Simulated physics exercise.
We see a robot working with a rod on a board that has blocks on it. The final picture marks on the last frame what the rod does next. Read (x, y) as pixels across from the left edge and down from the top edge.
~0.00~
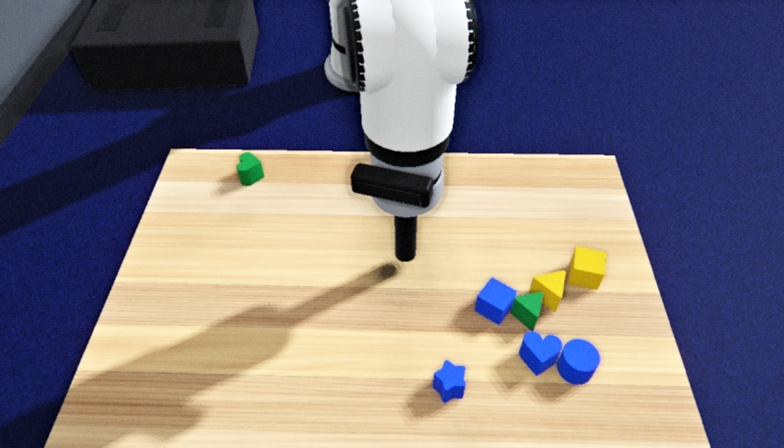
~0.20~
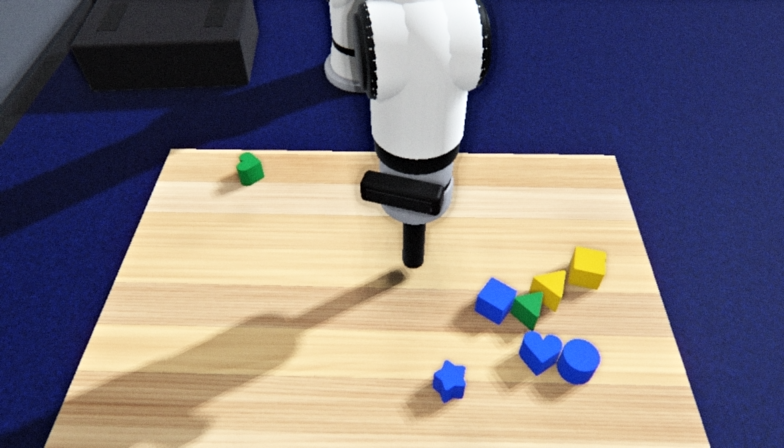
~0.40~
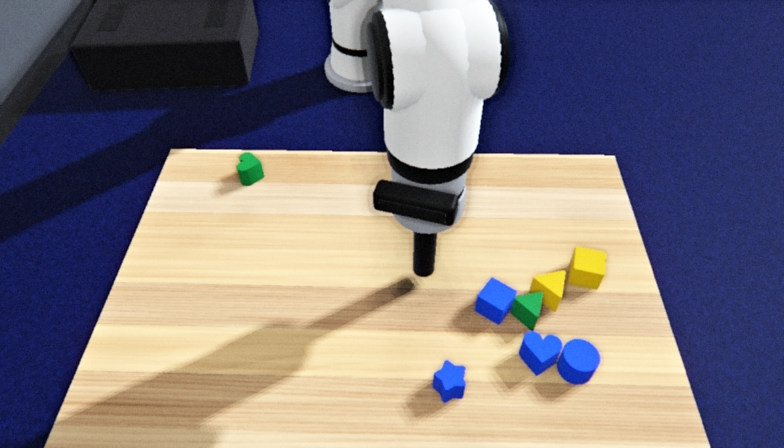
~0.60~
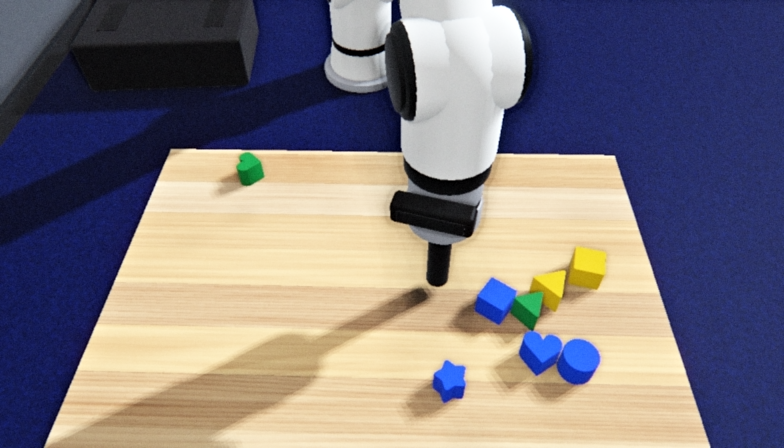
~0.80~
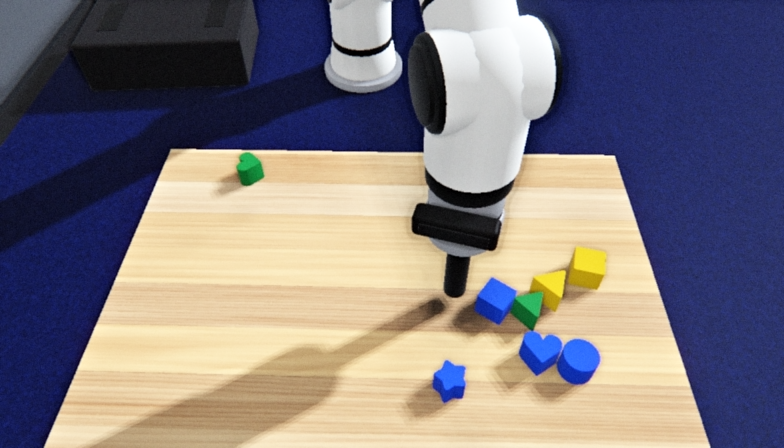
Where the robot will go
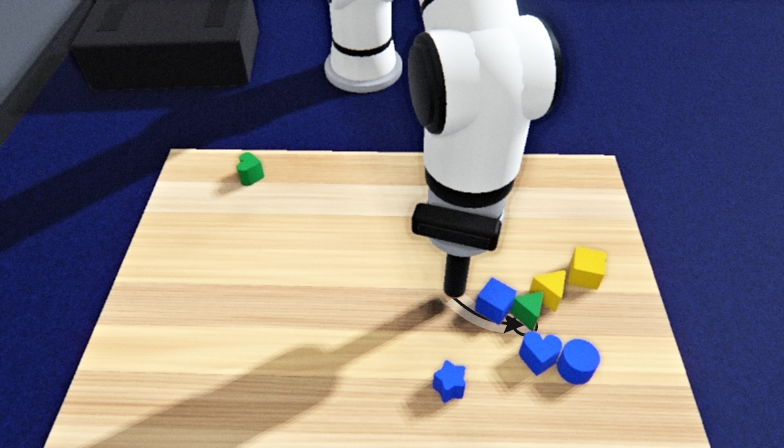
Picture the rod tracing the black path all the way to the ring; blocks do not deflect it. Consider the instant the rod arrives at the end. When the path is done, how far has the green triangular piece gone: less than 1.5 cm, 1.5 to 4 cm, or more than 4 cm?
The largest band: Over 4 cm.
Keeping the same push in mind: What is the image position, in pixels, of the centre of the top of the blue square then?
The middle of its upper face will lie at (547, 295).
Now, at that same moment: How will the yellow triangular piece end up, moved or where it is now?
It is shoved along.
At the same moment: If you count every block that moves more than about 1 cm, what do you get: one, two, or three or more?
Three or more will move.
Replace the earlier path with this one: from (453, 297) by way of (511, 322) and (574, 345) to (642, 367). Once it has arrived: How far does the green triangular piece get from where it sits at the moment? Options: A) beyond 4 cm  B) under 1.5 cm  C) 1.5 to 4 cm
The one that fits is A, beyond 4 cm.
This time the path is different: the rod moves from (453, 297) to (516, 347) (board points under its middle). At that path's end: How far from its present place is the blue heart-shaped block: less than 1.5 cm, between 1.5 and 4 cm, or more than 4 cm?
The block winds up within 1.5 cm of where it is now.
Drawn move, from (453, 297) over (473, 312) and (498, 322) to (525, 325).
The first path, step by step. Halfway along, rod at (487, 310); blue square at (513, 295), turned 50° anticlockwise; green triangular piece at (541, 301), turned 35° clockwise.
At the end, rod at (527, 317); blue square at (547, 295), turned 80° anticlockwise; green triangular piece at (577, 294), turned 25° clockwise; blue heart-shaped block still; yellow triangular piece at (565, 275), turned 35° anticlockwise.
